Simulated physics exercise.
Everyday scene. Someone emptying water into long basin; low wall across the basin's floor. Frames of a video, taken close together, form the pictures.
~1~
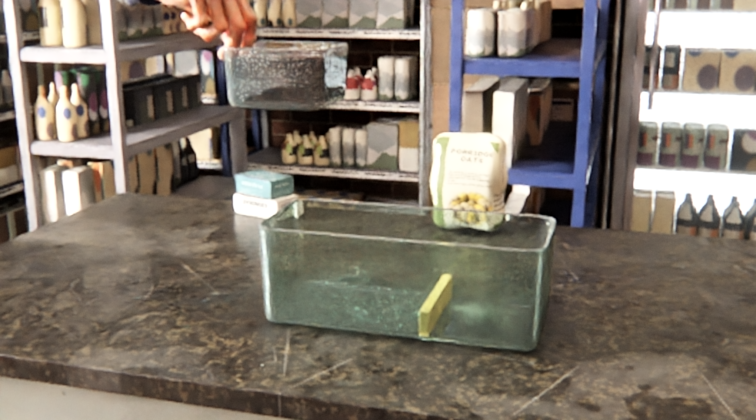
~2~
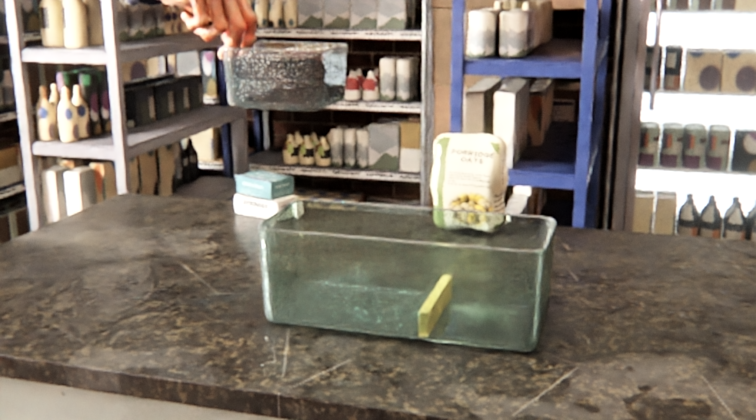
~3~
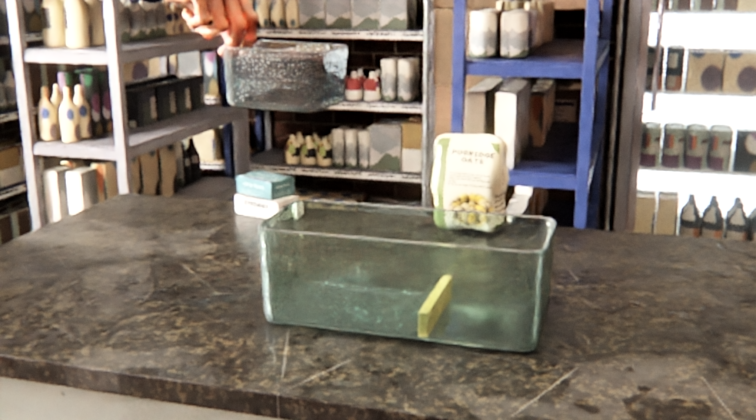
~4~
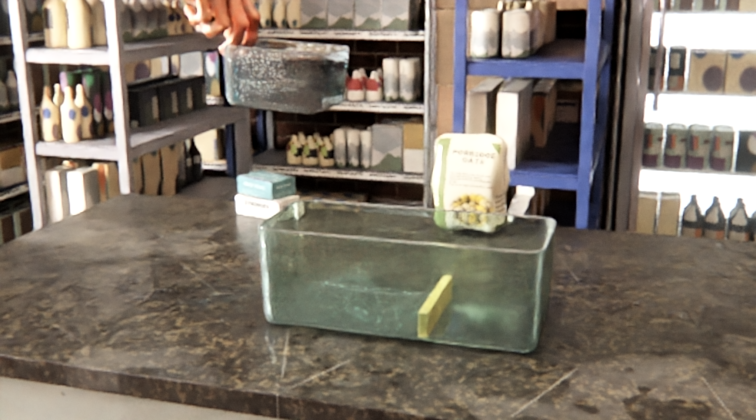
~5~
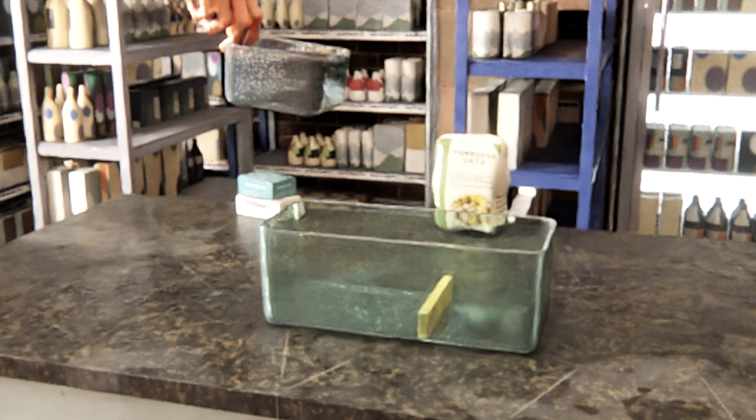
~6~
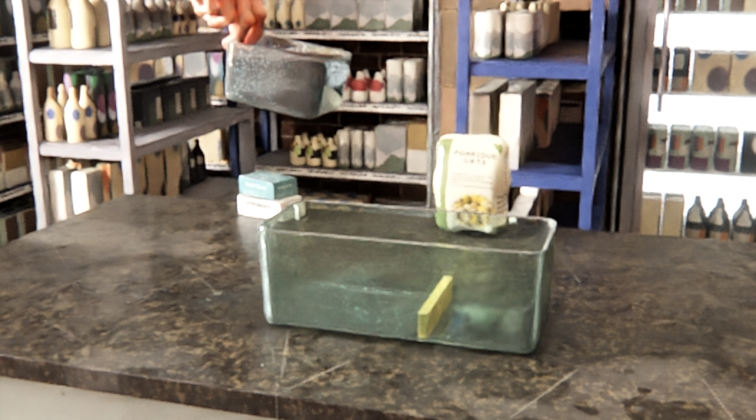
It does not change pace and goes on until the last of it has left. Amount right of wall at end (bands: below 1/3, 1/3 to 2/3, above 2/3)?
Below 1/3.
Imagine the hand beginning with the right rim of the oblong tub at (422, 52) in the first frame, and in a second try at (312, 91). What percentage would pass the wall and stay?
First place gives some 80 %, second place some 15 %.
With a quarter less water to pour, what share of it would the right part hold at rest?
Roughly 10 percent.
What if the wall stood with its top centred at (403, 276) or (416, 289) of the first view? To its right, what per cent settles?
Case 1: 55 %; case 2: 40 %.
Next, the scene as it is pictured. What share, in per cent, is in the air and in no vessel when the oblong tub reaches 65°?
It works out to about 35 percent.
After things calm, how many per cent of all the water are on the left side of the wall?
Share approx. 85 %.
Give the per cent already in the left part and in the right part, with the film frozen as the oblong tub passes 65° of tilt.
Left side: 10 in a hundred; right side: 0 in a hundred.
A moment on, the oblong tub is tipped part way and 53 per cent is still to pour, 10 is left of the wall and 0 right of it.
Next, the oblong tub is tipped on its side and 10 per cent is still to pour, 74 is left of the wall and 4 right of it.
Then the oblong tub is tipped right over and 1 per cent is still to pour, 86 is left of the wall and 9 right of it.
Later the oblong tub is tipped right over and 0 per cent is still to pour, 85 is left of the wall and 13 right of it.
At rest 85 per cent lies left of the wall, 13 right of it and 2 outside.
